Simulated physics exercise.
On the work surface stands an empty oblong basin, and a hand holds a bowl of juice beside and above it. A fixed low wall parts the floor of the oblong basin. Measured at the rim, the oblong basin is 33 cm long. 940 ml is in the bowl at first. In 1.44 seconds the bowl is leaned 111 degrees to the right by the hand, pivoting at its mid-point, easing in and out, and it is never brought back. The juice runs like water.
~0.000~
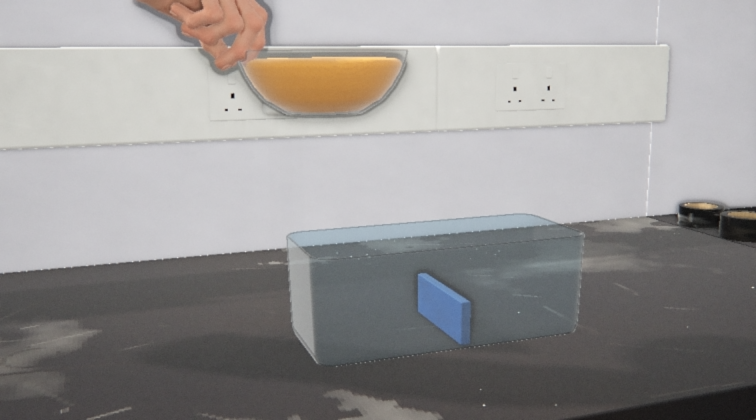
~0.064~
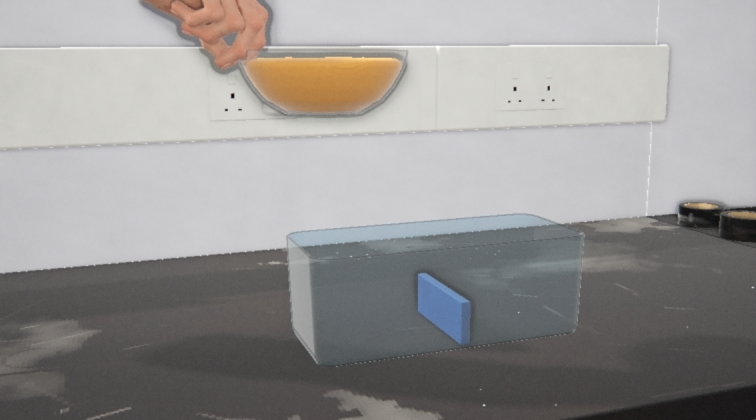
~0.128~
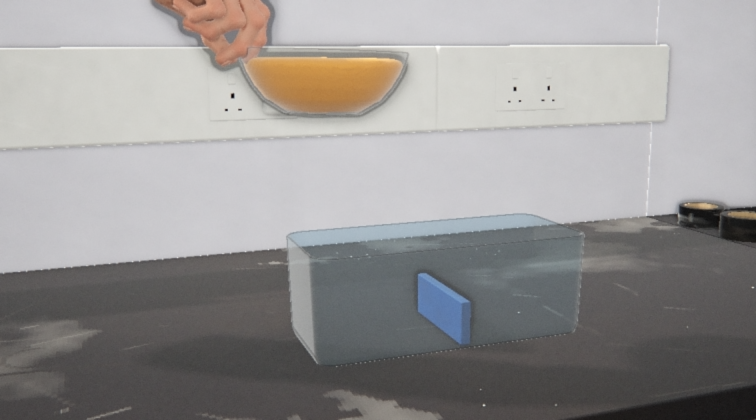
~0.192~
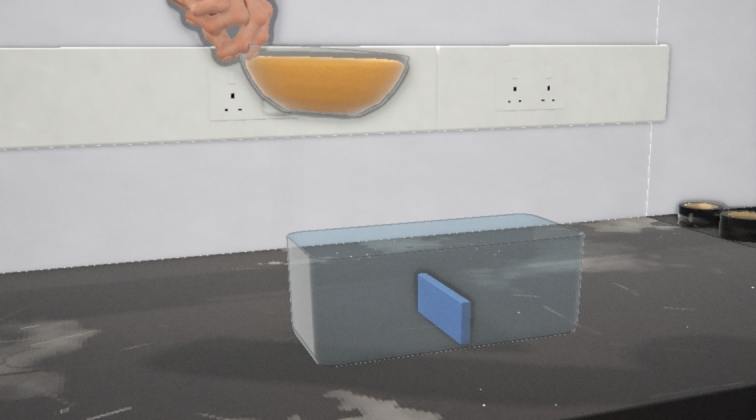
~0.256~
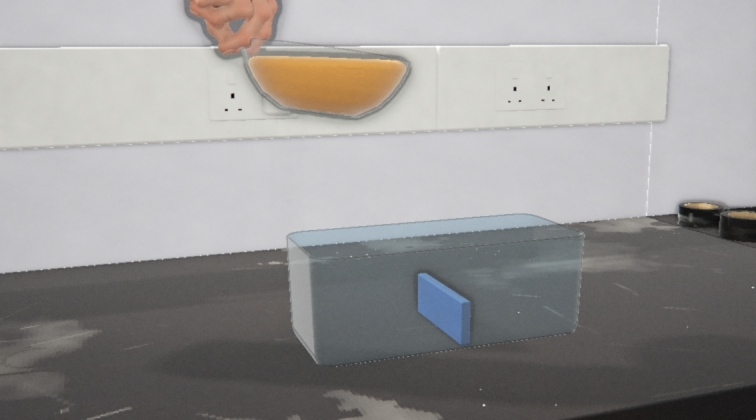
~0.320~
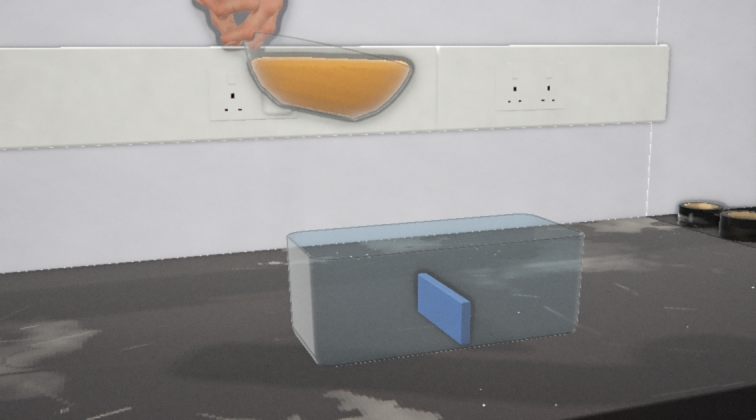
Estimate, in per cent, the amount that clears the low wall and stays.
Roughly 68 percent.
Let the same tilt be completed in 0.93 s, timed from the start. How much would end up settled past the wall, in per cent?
Roughly 55 %.
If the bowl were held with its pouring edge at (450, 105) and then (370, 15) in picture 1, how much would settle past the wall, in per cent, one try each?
About 85 %, then about 50 %.
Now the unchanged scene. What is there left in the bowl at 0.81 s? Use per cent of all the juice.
Roughly 24 per cent.
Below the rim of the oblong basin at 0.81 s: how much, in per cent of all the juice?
About 34 per cent.
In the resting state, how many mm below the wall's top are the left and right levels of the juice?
Close to 40 mm left and close to 18 mm right.
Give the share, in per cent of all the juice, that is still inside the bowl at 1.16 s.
Close to 0 percent of the whole amount.
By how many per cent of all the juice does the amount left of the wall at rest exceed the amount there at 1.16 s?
Roughly 1 percent.
By 0.81 s the tilt is 66° and 24 per cent is still to pour, 3 is left of the wall and 31 right of it.
By 1.16 s the tilt is 101° and 0 per cent is still to pour, 27 is left of the wall and 68 right of it.
By 1.53 s the tilt is 111° and 0 per cent is still to pour, 28 is left of the wall and 68 right of it.
By 1.94 s the tilt is 111° and 0 per cent is still to pour, 28 is left of the wall and 68 right of it.
At rest 28 per cent lies left of the wall, 68 right of it and 4 outside.
